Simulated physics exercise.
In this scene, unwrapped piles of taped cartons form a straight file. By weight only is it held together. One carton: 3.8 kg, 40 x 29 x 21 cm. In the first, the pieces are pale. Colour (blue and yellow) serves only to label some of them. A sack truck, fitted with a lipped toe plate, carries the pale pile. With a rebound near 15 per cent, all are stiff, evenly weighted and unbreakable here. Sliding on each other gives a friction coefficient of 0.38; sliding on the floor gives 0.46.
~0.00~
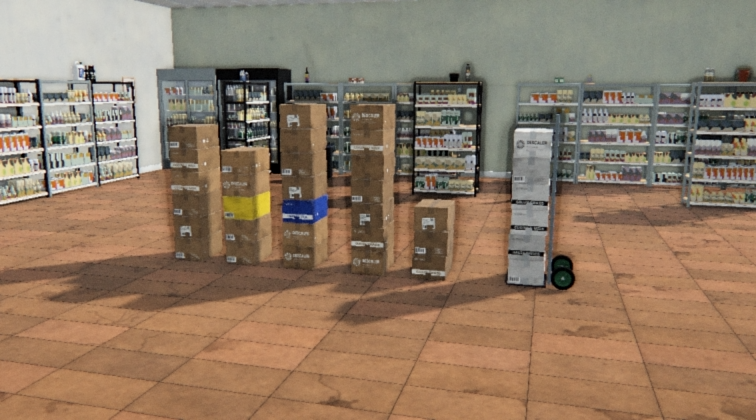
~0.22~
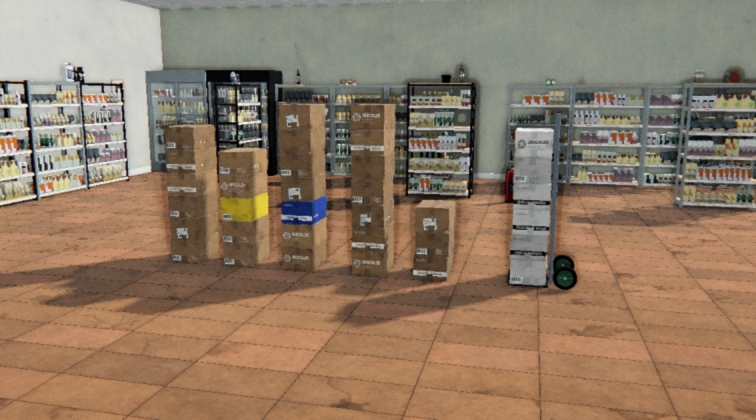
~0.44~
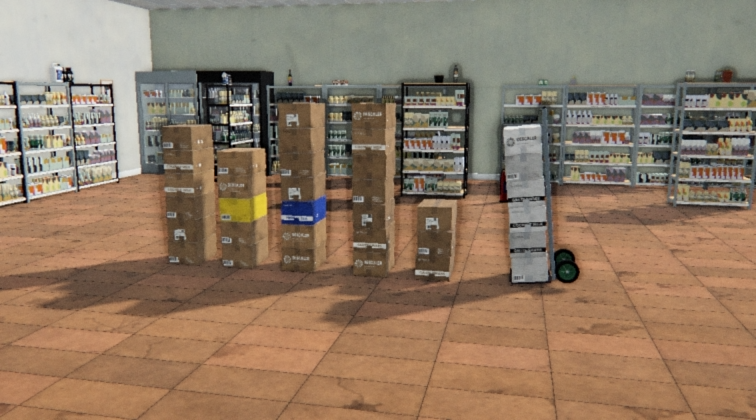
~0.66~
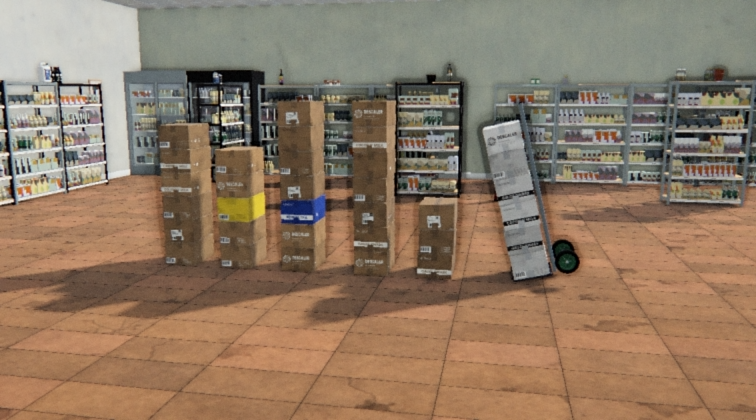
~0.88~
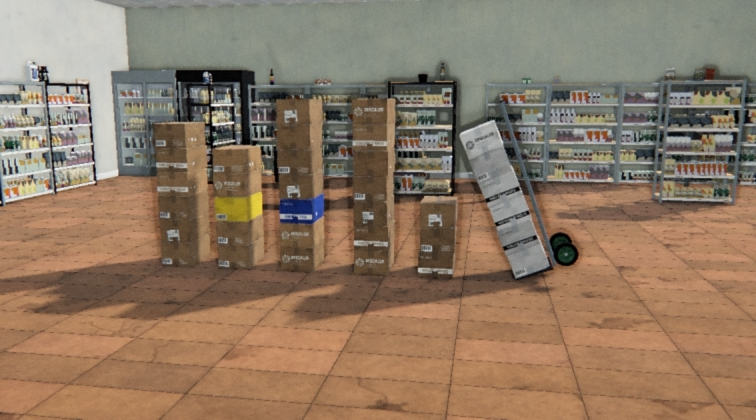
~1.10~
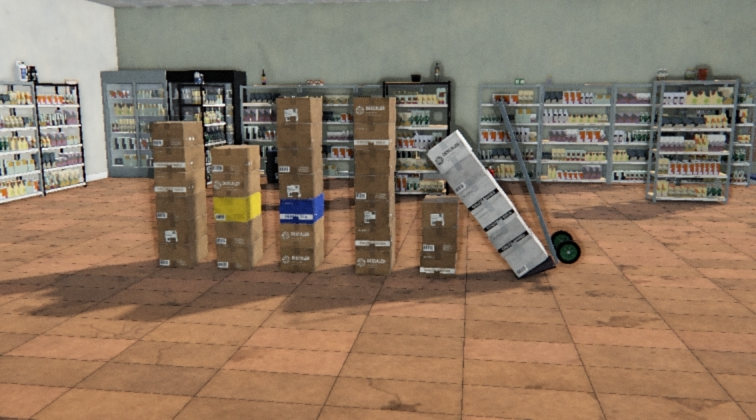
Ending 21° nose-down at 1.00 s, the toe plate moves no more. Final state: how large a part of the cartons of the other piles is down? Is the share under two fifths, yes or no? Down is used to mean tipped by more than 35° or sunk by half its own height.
Yes, it is under two fifths.
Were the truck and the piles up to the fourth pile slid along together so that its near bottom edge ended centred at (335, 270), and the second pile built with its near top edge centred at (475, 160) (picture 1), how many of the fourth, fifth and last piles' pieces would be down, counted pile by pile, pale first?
Pile by pile that makes fourth 7, fifth 3, last 5.
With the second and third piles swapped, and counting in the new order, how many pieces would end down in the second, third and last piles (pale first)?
Second 4, third 2, last 6.
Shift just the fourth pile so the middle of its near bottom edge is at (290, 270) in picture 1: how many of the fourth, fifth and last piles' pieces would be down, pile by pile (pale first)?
The fourth pile ends with 0 down, the fifth with 0, the last with 0.
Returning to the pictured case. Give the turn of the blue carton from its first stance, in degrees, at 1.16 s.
About 0 degrees.
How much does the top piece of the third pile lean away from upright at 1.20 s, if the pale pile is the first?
That piece is at some 0°.
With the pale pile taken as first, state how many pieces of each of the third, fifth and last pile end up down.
For the third pile 0, for the fifth pile 0, for the last pile 0.
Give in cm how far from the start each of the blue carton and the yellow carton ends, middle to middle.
Moved: Blue 0, yellow 0.
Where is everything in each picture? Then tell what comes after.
In the first picture (each place is the centre of the face we see best; the camera moves round a little), truck frame (556, 150) 0° forward; yellow carton (238, 208); blue carton (297, 212); the others all in place.
In the second picture, truck frame (557, 149) 0° forward; yellow carton (236, 210).
In the third picture, truck frame (546, 144) 6° forward, top of the pale pile leaning 6°; yellow carton (235, 210); the others all in place.
In the fourth picture, truck frame (528, 138) 14° forward, top of the pale pile leaning 14°; yellow carton (233, 210); the others all in place.
In the fifth picture, truck frame (512, 136) 20° forward, top of the pale pile leaning 23°; yellow carton (231, 210); the others all in place.
In the sixth picture, truck frame (512, 134) 21° forward, top of the pale pile leaning 37°; blue carton (296, 211); yellow carton (230, 210); the others all in place.
By 1.16 s, 6 of the pale pile down; none of the 28 other cartons down, 1 disturbed.
By 1.30 s, 5 of the pale pile down; none of the 28 other cartons down, 2 disturbed.
By 1.42 s, 6 of the pale pile down; none of the 28 other cartons down, 3 disturbed.
When it is over (2.1 s), 6 of the pale pile down; none of the 28 other cartons down, 4 disturbed; yellow carton unmoved; blue carton unmoved. That is 0 per cent. In pixels of the last frame, middles, yellow carton near (238, 206), blue carton near (302, 208).
